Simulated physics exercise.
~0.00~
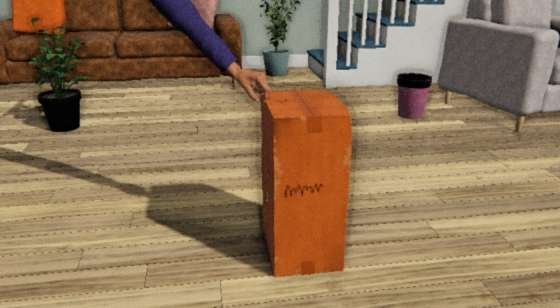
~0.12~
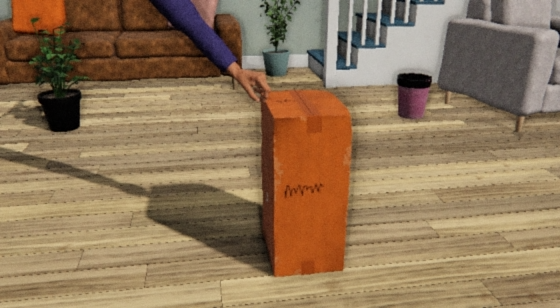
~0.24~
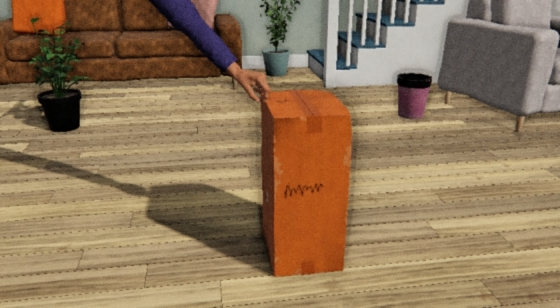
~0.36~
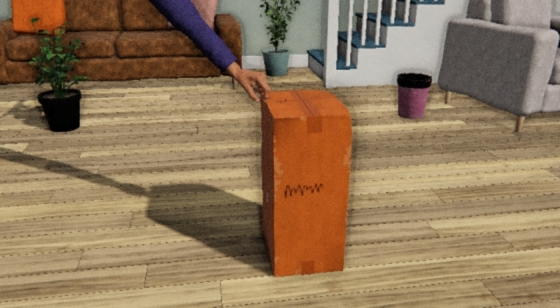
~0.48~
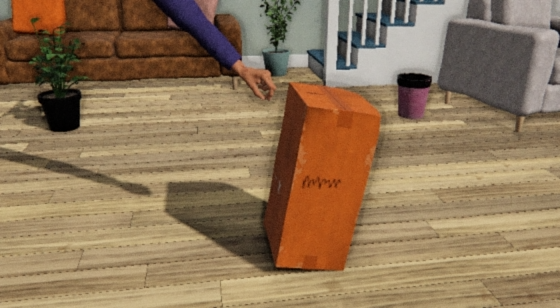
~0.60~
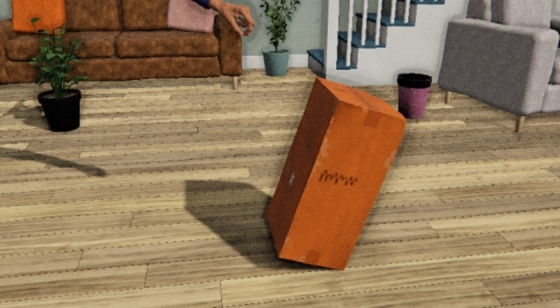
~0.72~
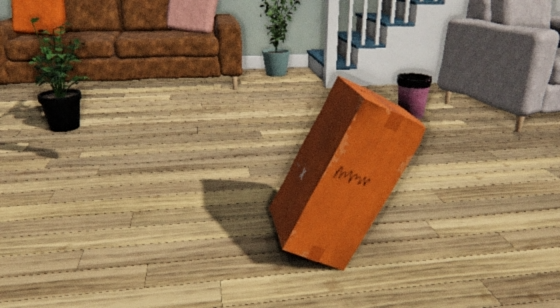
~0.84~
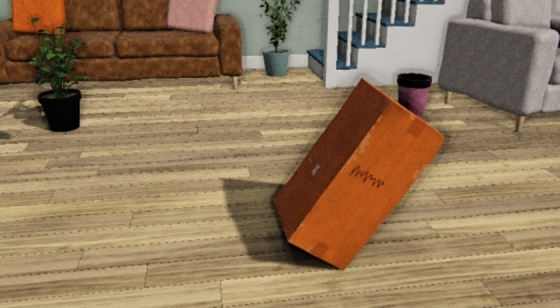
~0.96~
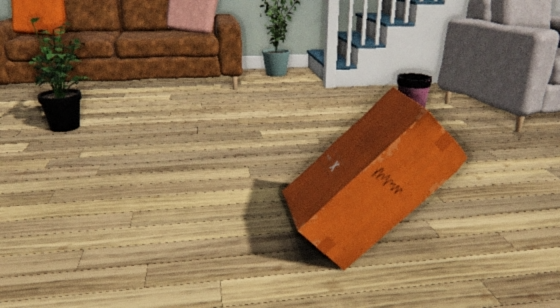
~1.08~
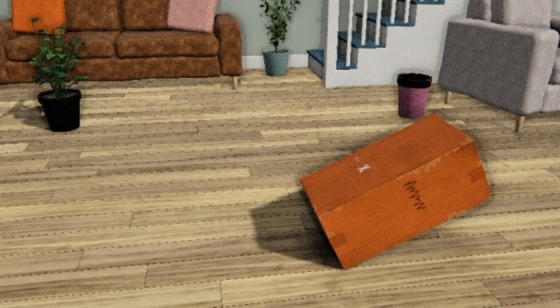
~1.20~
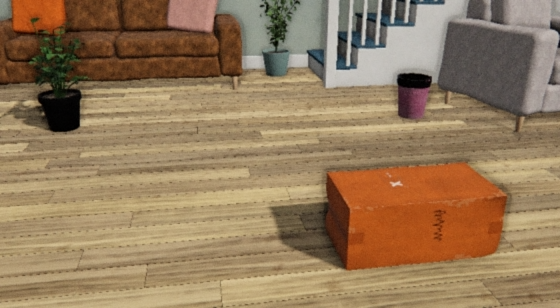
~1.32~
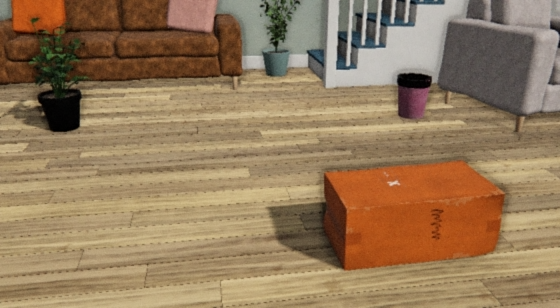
An orange parcel, released by a hand, tips to the right and lands on its side.
